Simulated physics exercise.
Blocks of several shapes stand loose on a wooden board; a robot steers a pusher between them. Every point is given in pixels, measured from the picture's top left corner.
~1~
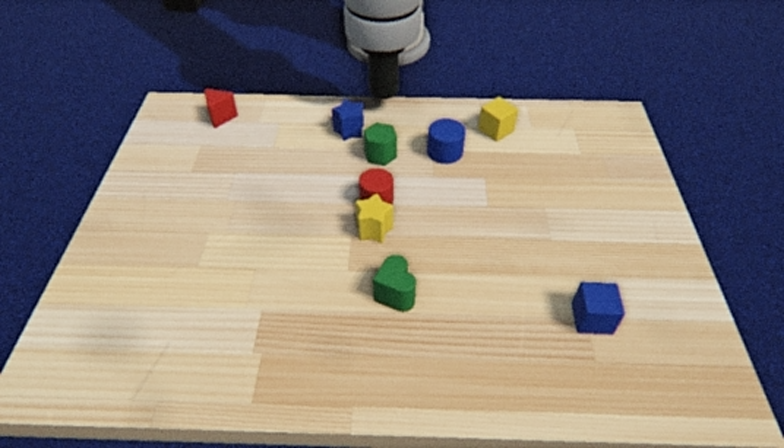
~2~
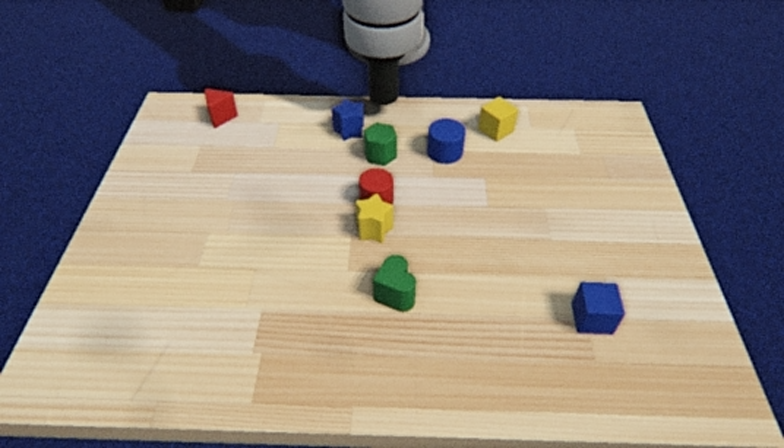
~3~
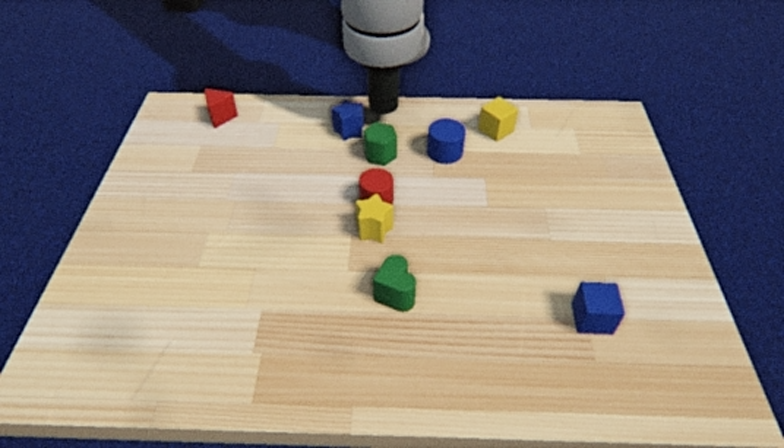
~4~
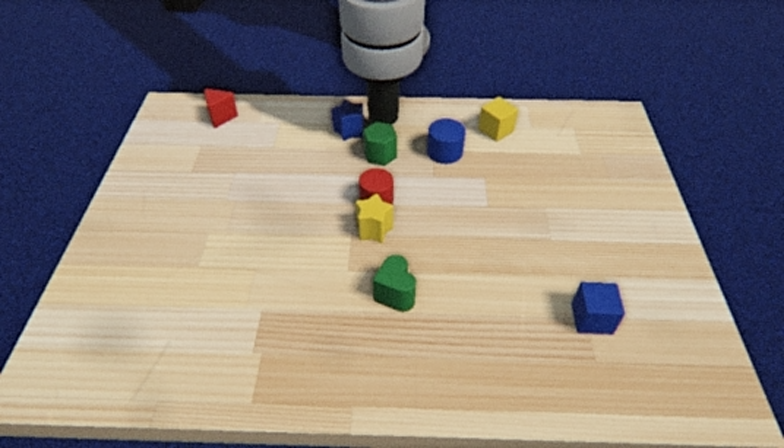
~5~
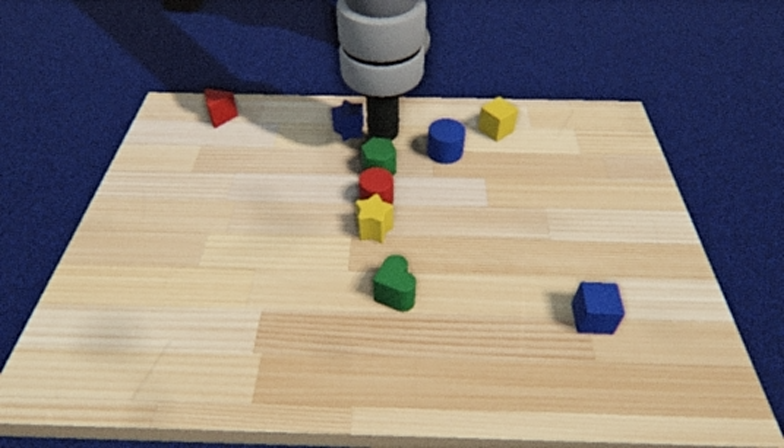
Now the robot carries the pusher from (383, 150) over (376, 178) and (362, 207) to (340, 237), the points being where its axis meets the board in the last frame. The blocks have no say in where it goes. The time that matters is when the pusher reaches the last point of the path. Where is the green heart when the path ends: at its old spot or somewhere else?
The green heart will not stay where it is.
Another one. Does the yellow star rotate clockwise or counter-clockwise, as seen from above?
From above, clockwise.
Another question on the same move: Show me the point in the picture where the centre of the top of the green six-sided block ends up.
It should be at about (361, 237).
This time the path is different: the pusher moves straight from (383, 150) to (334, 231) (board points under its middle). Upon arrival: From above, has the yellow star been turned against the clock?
No, I don't think so.
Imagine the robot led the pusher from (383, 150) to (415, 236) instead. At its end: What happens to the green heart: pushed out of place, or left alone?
Right where it was.
The first path, step by step. One third of the way, pusher at (376, 161); yellow star at (370, 232); red circular block at (377, 203); green six-sided block at (376, 178), turned 20° anticlockwise.
Two thirds of the way, pusher at (361, 191); yellow star at (366, 259), turned 60° clockwise; red circular block at (385, 235); green six-sided block at (368, 211), turned 40° anticlockwise; green heart at (398, 276).
At the end, pusher at (339, 221); yellow star at (366, 265), turned 80° clockwise; red circular block at (397, 248); green six-sided block at (361, 237), turned 90° anticlockwise; green heart at (405, 281), turned 25° clockwise.
